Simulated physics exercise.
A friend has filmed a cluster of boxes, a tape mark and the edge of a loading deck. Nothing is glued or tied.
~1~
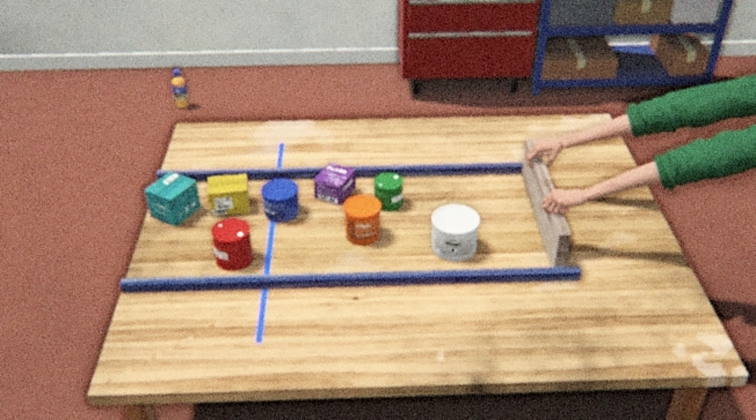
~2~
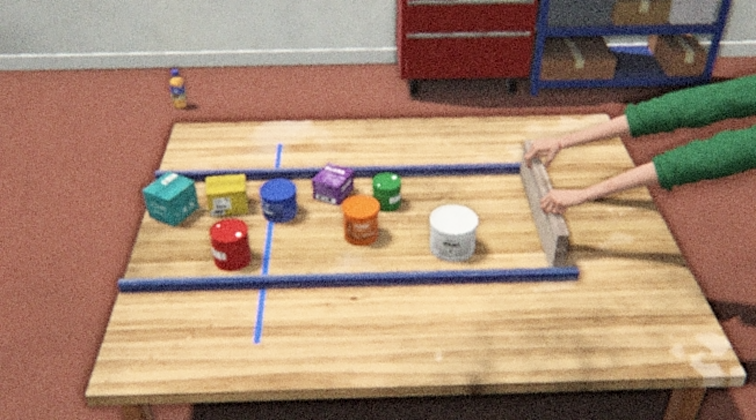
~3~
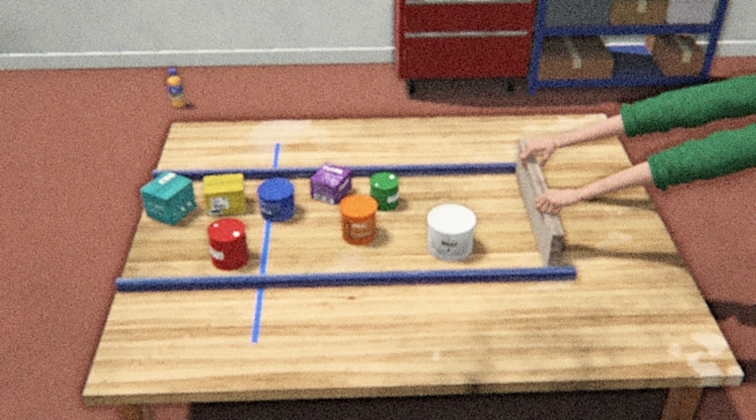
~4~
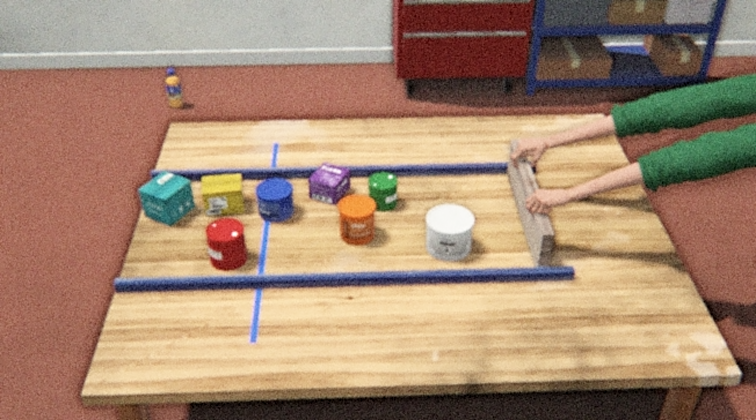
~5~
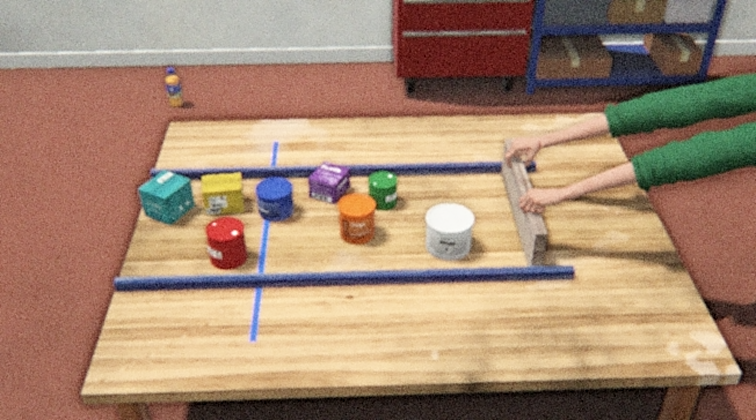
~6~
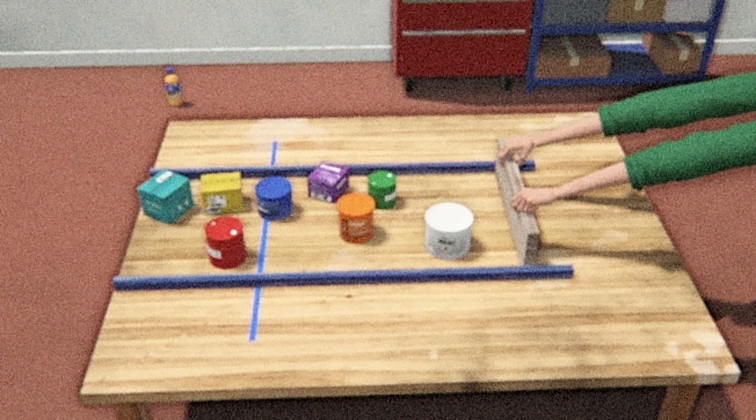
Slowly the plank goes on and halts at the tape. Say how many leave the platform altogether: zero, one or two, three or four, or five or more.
As it turns out, the number that fall off is zero.
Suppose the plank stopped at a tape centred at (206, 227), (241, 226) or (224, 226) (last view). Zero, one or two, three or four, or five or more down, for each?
For each place: Just one or two; none at all; not one.
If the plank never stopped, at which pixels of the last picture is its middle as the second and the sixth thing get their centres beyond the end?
Near (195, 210) and (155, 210).
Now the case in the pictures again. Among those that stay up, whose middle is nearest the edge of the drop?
The turquoise parcel ends nearest.
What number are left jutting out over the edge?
The number is 1.
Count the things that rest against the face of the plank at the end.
4 of them.
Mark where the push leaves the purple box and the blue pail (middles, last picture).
The purple box stops around (253, 177); the blue pail around (220, 205).
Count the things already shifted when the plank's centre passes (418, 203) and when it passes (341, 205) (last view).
By then 1, and 4.
Early on, none off yet; turquoise parcel at rest near (166, 197); yellow parcel at rest near (222, 193); red canister at rest near (226, 243).
Finally, the number that fall off is zero.
